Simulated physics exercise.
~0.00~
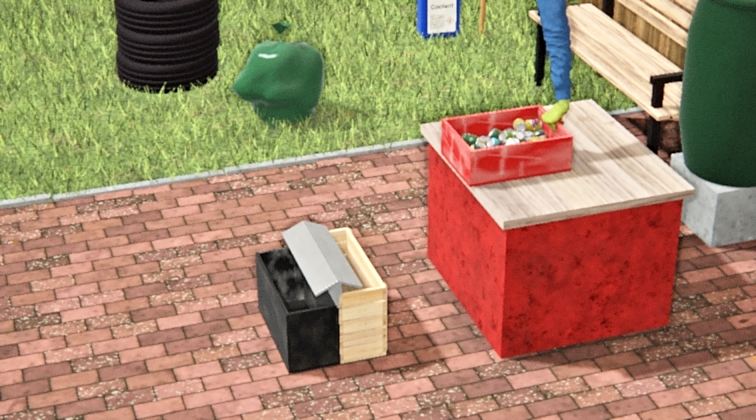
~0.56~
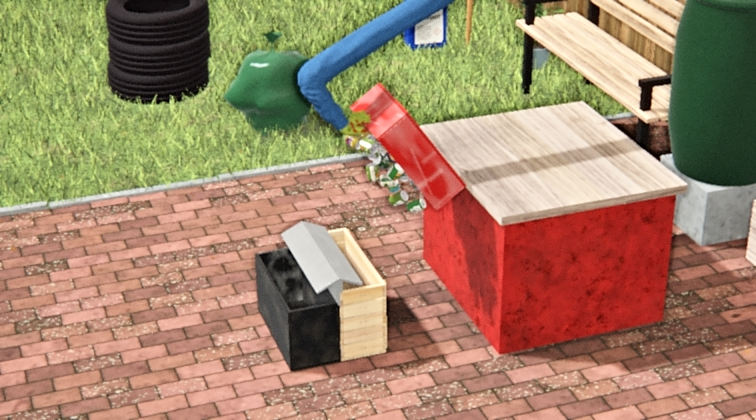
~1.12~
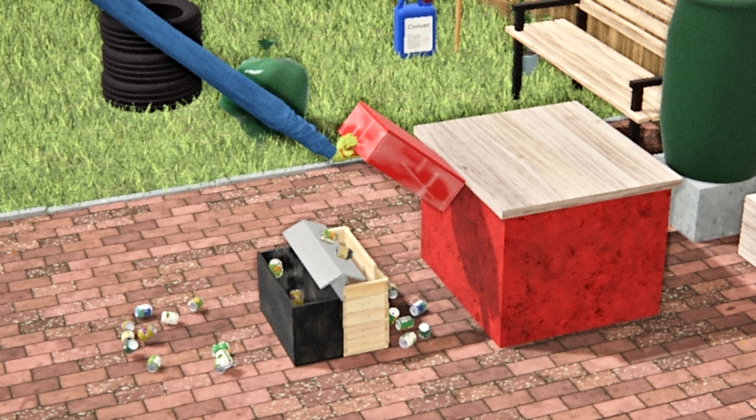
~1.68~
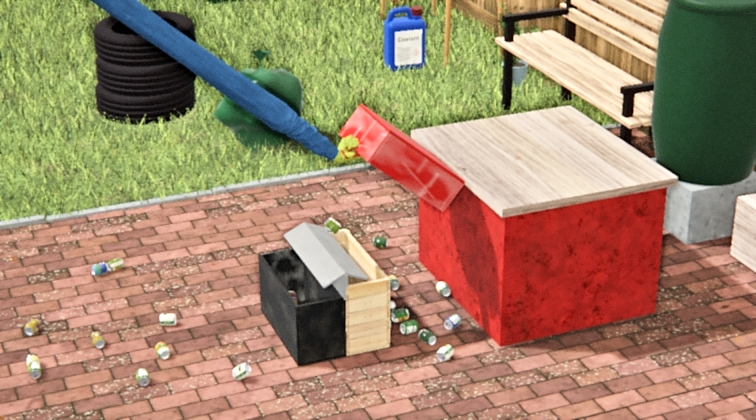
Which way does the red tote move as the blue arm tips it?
The red tote moves to the left, over the edge of the bench and towards the containers below.
